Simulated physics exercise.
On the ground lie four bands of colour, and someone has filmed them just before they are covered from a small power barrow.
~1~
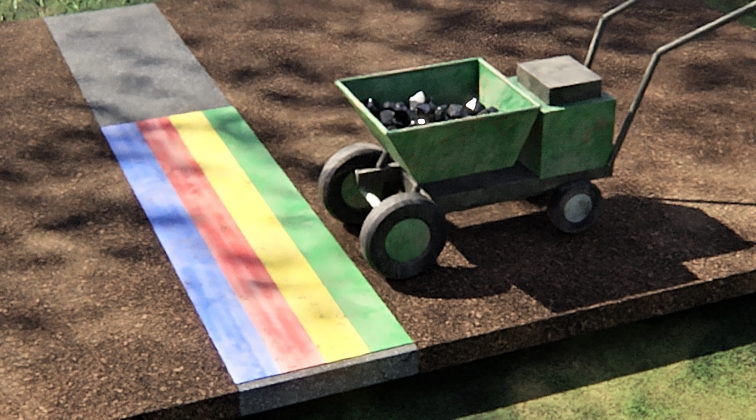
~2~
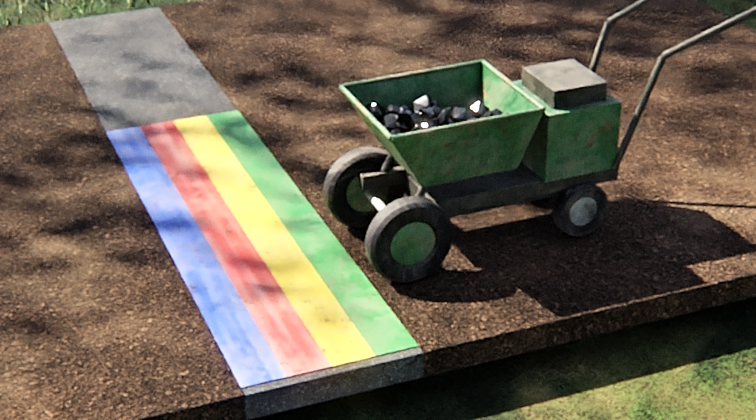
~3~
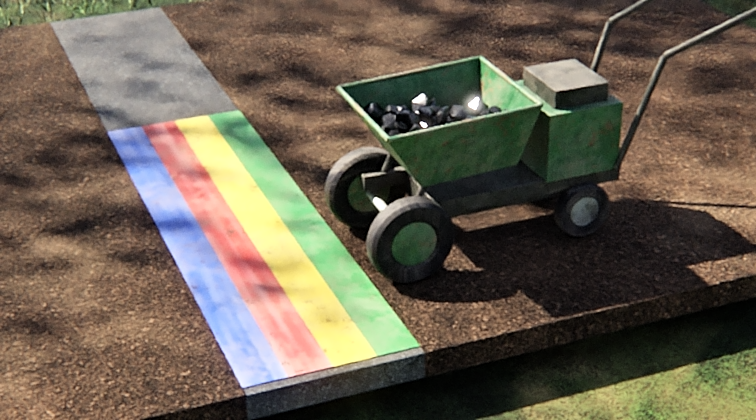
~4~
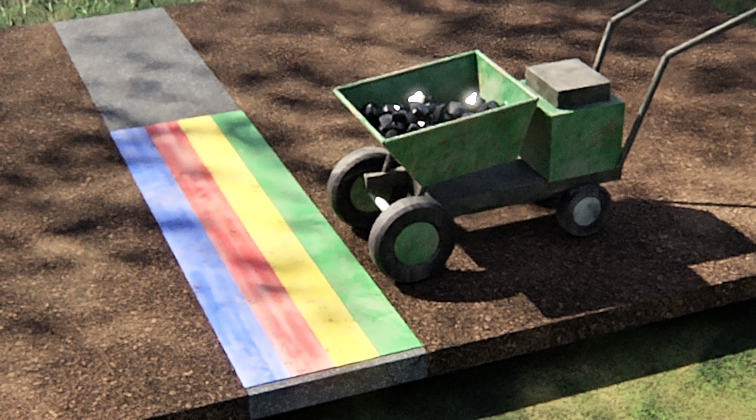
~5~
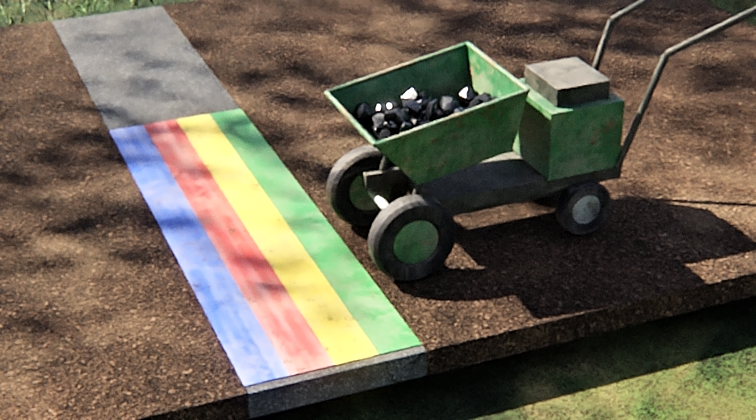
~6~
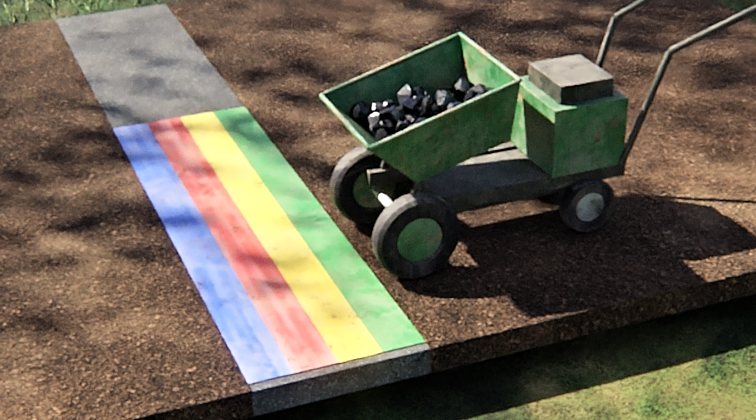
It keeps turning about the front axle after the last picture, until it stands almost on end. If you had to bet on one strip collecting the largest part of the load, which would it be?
I would bet on the red strip.
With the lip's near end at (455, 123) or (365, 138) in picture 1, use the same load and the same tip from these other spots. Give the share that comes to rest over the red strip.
10 and 40 in a hundred, in that order.
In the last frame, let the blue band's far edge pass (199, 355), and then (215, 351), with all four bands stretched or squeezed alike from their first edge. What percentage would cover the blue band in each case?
The first comes to 20 per cent and the second to 20 per cent.
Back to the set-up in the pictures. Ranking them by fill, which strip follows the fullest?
Ranked second: The blue one.
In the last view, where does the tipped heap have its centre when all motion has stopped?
Centre at rest: Close to (251, 273).
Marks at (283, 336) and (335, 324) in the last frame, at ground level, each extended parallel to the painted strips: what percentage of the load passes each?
First 40 in a hundred, second 90 in a hundred.
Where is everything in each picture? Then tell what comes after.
In the first frame, lip of the skip at (388, 134), level; top of the load at (442, 115), lumps of coal; green strip at (365, 310); yellow strip at (323, 320); red strip at (281, 329); blue strip at (237, 339).
In the second frame, lip of the skip at (391, 139), level; top of the load at (446, 118).
In the third frame, lip of the skip at (389, 140), tipped barely; top of the load at (444, 116).
In the fourth frame, lip of the skip at (385, 143), tipped a little; top of the load at (441, 114).
In the fifth frame, lip of the skip at (376, 145), tipped a little; top of the load at (476, 106).
In the sixth frame, lip of the skip at (370, 149), tipped clearly; top of the load at (471, 98); green strip at (377, 310); yellow strip at (335, 319); red strip at (293, 329); blue strip at (249, 339).
Soon, skip tipped steeply; all in the skip.
A while on, skip tipped right over; most in the skip; a small part over the red strip; a stray few over the blue strip.
Towards the end, skip tipped right over; about a quarter in the skip; a small part over the yellow strip; about half over the red strip; about a quarter over the blue strip; a small part off the paint.
Finally, skip tipped right over; a small part in the skip; none over the green strip; a small part over the yellow strip; about half over the red strip; about a quarter over the blue strip; a small part off the paint.
